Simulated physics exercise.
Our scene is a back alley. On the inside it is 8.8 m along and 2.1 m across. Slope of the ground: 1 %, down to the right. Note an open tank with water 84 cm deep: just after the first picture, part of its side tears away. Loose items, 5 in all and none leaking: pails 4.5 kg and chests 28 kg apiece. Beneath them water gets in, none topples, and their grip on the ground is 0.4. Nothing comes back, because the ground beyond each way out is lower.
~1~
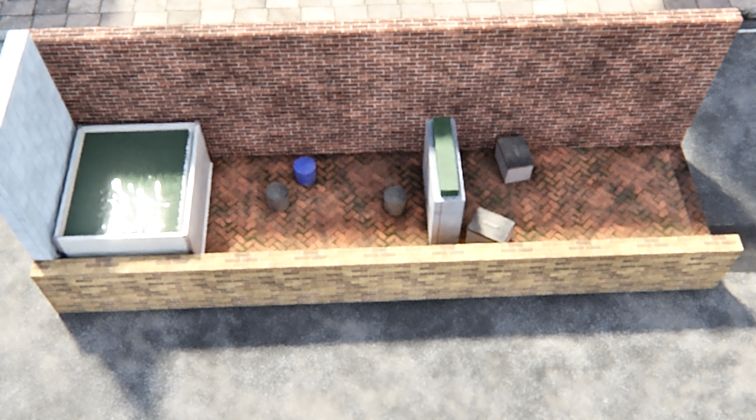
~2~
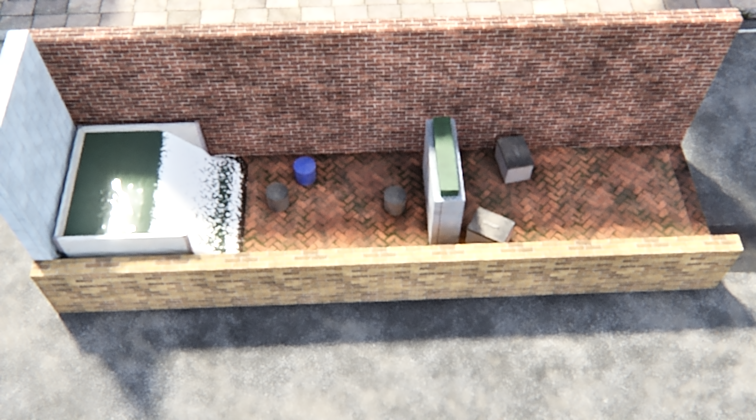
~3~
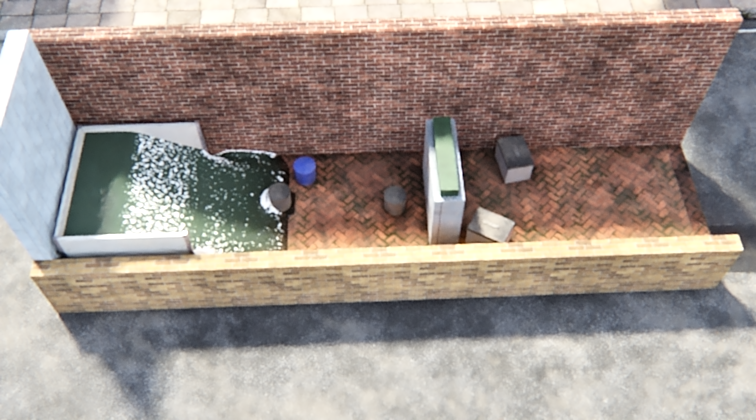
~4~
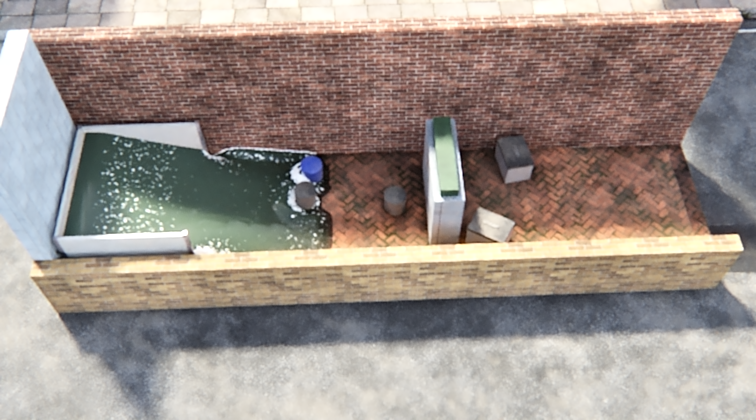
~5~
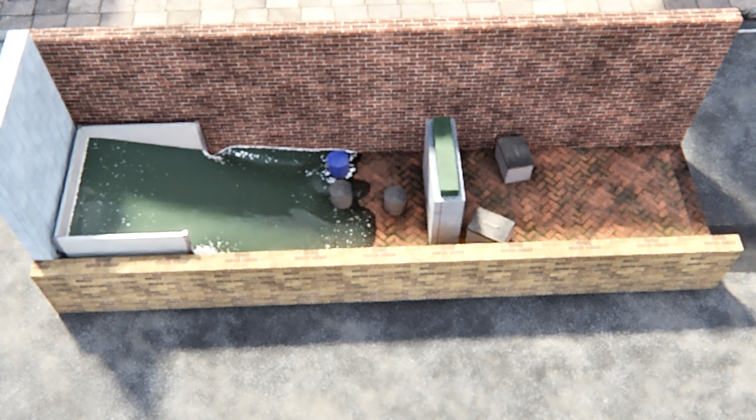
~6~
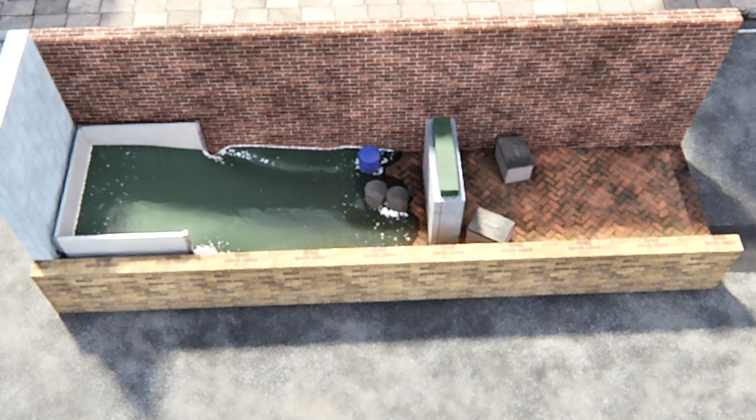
Water burst out of the open tank's right side in a white, foaming rush and spread rightward across the brick alley floor, pushing a blue pail and a gray pail along with it.
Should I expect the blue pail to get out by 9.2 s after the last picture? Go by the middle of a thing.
As for the blue pail, it is held back.
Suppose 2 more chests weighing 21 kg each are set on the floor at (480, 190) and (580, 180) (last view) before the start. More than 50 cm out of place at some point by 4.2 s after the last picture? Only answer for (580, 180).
Farther than that.
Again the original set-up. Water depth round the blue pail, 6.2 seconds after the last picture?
I'd say around 8 cm.
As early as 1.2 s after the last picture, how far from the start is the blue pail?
Roughly 150 cm.
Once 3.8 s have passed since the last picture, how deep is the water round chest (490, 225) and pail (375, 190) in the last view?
Roughly 4 and 20 cm.
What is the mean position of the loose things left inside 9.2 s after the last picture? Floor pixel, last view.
The average lands around (461, 191).
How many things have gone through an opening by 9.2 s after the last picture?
The count by then is 1.
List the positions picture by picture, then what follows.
The first picture shows the blue pail at (304, 165), on the bottom; water covers 2.8 m2; 0 of 5 have shifted.
The second picture shows the blue pail at (304, 165) rests on the ground; water covers 4.0 m2; 0 of 5 have shifted.
The third picture shows the blue pail at (304, 165), on the bottom; water covers 5.2 m2; 0 of 5 have shifted.
The fourth picture shows the blue pail at (311, 165) rests on the ground, 10 cm from its start; 6.4 m2 under water; 2 of 5 have shifted.
The fifth picture shows the blue pail at (338, 159), on the bottom, 50 cm from its start; water covers 7.6 m2; 2 of 5 have shifted.
The sixth picture shows the blue pail at (369, 154) rests on the ground, 97 cm from its start; 8.8 m2 under water; 2 of 5 have shifted.
Then, 1.2 s after the last picture the blue pail is near (419, 132), 1.7 m from its start, afloat; 0 of 5 are out; 3 afloat.
Then, 3.8 s after the last picture the blue pail is near (418, 144), 1.7 m from its start, afloat; 1 of 5 are out; 3 afloat.
Then, 6.2 s after the last picture the blue pail is near (418, 146), 1.7 m from its start, aground; 1 of 5 are out; 2 afloat.
Then, 9.2 s after the last picture the blue pail is near (418, 145), 1.7 m from its start, afloat; 1 of 5 are out; 2 afloat.
